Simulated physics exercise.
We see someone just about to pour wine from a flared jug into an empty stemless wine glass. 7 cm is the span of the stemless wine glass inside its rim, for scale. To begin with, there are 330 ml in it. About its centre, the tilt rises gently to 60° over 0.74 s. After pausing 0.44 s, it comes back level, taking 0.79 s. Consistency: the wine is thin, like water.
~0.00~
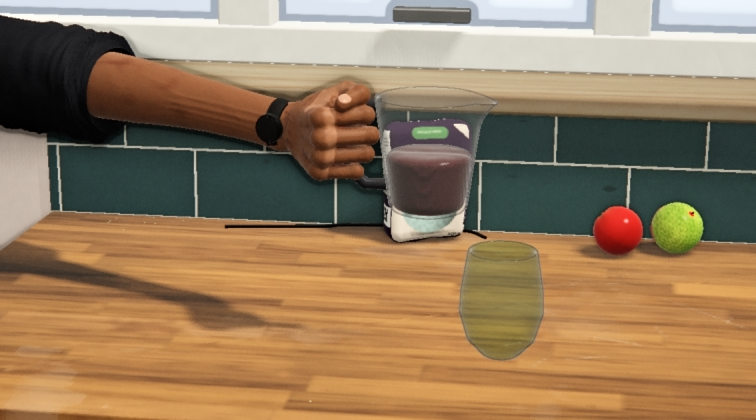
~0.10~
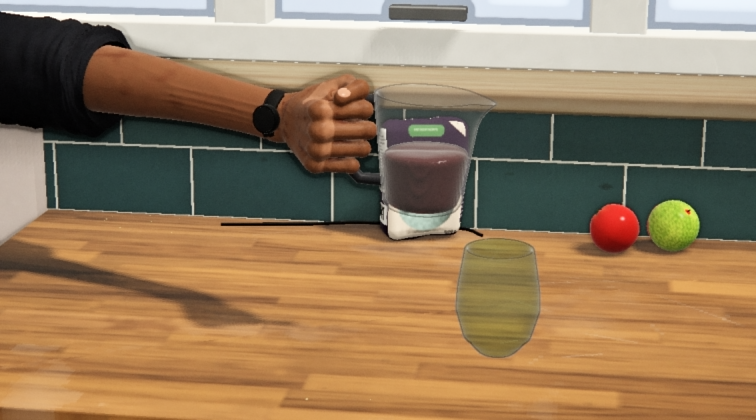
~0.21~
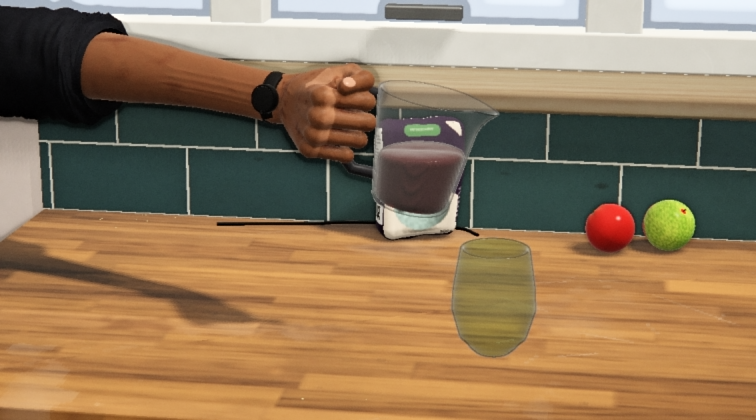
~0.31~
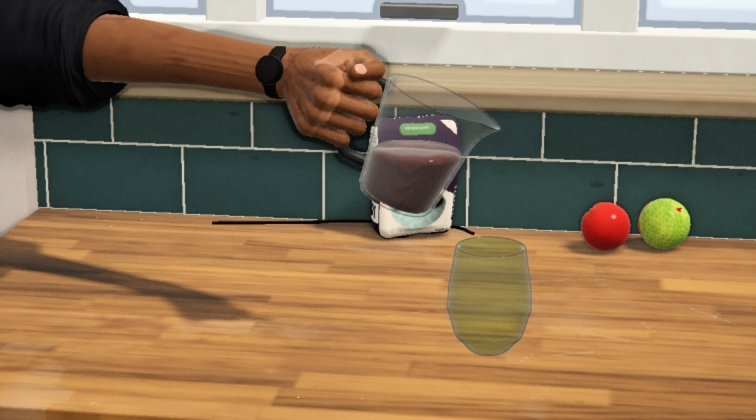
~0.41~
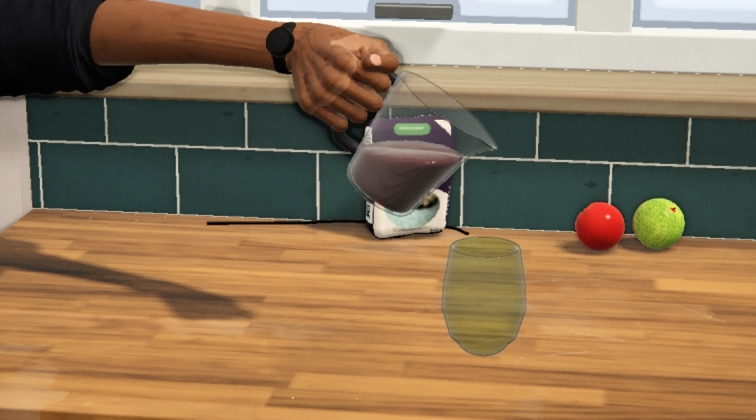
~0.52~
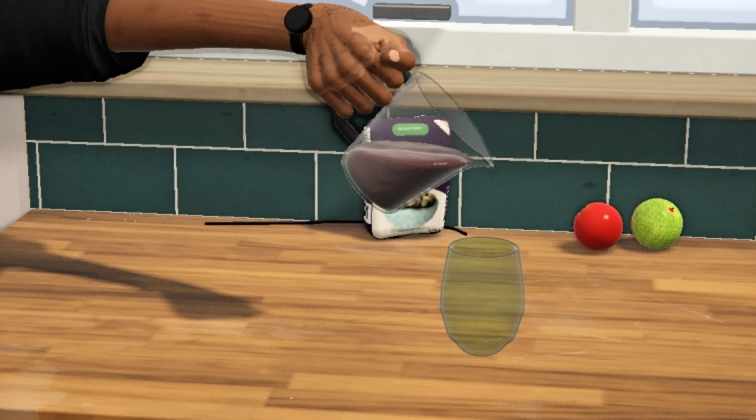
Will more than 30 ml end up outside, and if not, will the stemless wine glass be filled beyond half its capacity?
You'd need a towel for that.
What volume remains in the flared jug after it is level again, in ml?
220 ml, roughly.
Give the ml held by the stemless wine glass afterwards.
Close to 10 ml in total.
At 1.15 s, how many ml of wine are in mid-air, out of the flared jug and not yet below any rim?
Around 20 ml is in the air.
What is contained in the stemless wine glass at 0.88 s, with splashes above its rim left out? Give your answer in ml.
About 5 ml.
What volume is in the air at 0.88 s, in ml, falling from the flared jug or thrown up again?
Around 40 ml, I'd say.
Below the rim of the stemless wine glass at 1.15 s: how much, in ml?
I'd put it at about 5 ml.
Then, 0.88 s in, the tilt is 60° and the stemless wine glass has 5 ml, the flared jug 275 ml, and 10 ml is on the counter.
Then, 1.15 s in, the tilt is 60° and the stemless wine glass has 5 ml, the flared jug 235 ml, and 60 ml is on the counter.
Then, 1.43 s in, the tilt is 46° and the stemless wine glass has 10 ml, the flared jug 220 ml, and 85 ml is on the counter.
Then, 1.73 s in, the tilt is 12° and the stemless wine glass has 10 ml, the flared jug 215 ml, and 95 ml is on the counter.
Finally, the stemless wine glass has 10 ml, the flared jug 215 ml, and 95 ml is on the counter.
